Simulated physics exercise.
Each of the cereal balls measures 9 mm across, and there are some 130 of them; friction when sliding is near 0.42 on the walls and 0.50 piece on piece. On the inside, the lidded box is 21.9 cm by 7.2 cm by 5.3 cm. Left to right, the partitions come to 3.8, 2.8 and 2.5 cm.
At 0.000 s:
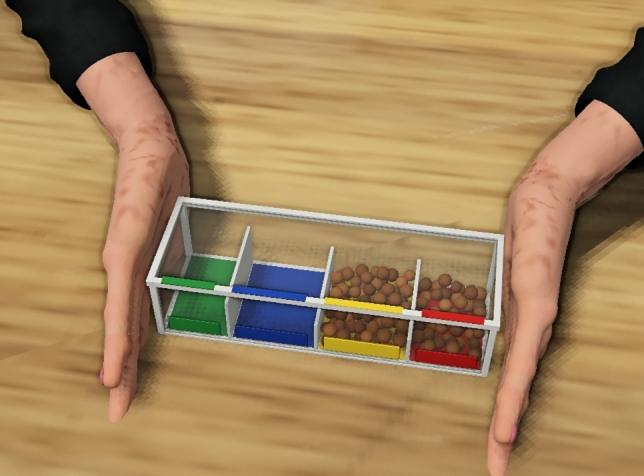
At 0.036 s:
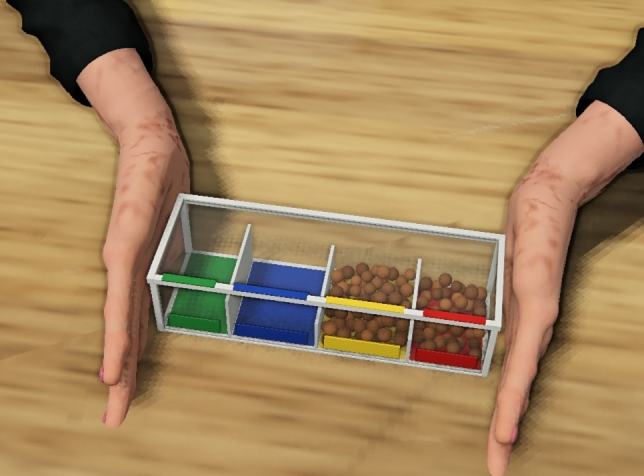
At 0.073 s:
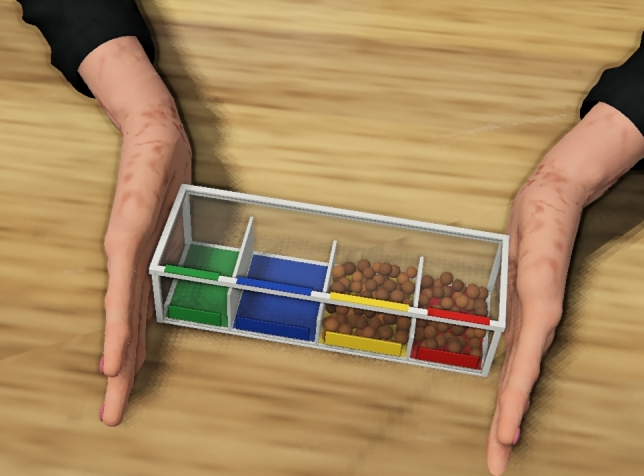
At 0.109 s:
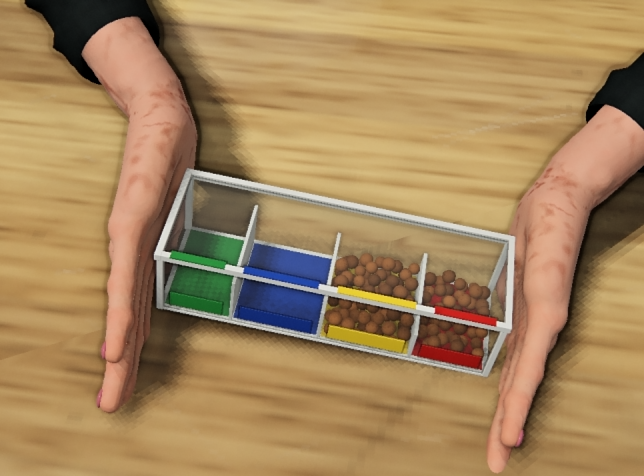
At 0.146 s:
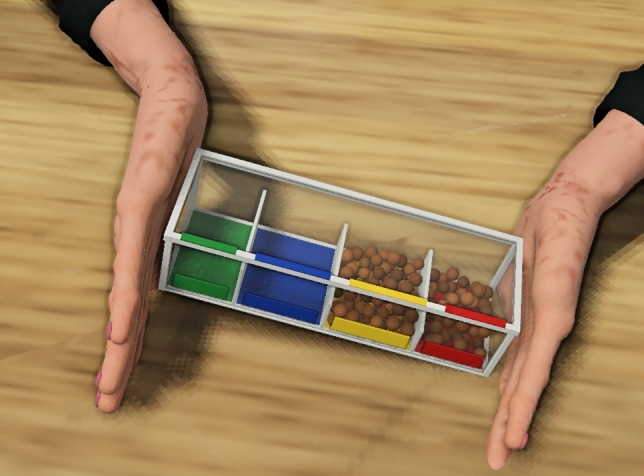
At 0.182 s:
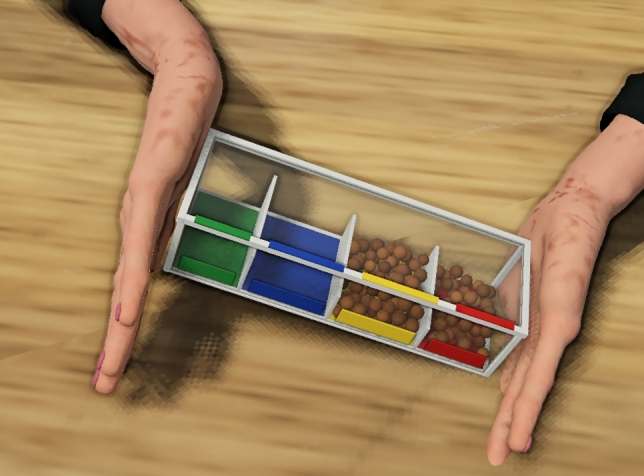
A clear divided box, with brown balls in its yellow and red sections and the green and blue ones empty, sat between two hands, then tilted as its left end rose.
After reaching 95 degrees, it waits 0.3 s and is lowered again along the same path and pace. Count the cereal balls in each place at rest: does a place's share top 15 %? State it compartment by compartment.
At the end, red: Succeeds; blue: Fails; green: Fails; yellow: Succeeds.
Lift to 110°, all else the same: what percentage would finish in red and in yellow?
Red: 95; yellow: 5 (per cent).
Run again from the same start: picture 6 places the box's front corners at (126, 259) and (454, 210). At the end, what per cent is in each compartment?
Each compartment ends like this: Red 0 per cent, blue 50 per cent, green 35 per cent, yellow 15 per cent.
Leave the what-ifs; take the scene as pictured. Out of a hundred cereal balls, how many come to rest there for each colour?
Per cent by colour - red 80, blue 0, green 0, yellow 20.
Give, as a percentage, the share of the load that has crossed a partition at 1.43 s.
Around 45 per cent.
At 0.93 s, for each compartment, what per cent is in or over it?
Red = 75, blue = 0, green = 0, yellow = 25 (per cent).
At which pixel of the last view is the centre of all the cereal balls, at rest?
About (450, 318).
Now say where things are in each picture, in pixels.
In the first frame, box tilt 0 degrees, front corners at (154, 280) and (493, 323); red 35 %, yellow 65 %.
In the second frame, box tilt 1 degrees, front corners at (155, 277) and (495, 323).
In the third frame, box tilt 3 degrees, front corners at (157, 268) and (498, 324), lowest corner right front.
In the fourth frame, box tilt 7 degrees, front corners at (162, 253) and (505, 325), lowest corner right front.
In the fifth frame, box tilt 13 degrees, front corners at (172, 234) and (513, 327), lowest corner right front.
In the sixth frame, box tilt 18 degrees, front corners at (185, 216) and (521, 330), lowest corner right front; red 35 %, yellow 65 %. Its pace works out near 145 degrees a second.
After 0.93 s, tilt 95 degrees; red 75 %, yellow 25 %.
After 1.43 s, tilt 51 degrees; red 80 %, yellow 20 %.
Then, at 1.99 s, tilt 0 degrees; red 80 %, yellow 20 %.
In the end, at 2.6 s, red 80 %, blue 0 %, green 0 %, yellow 20 %.
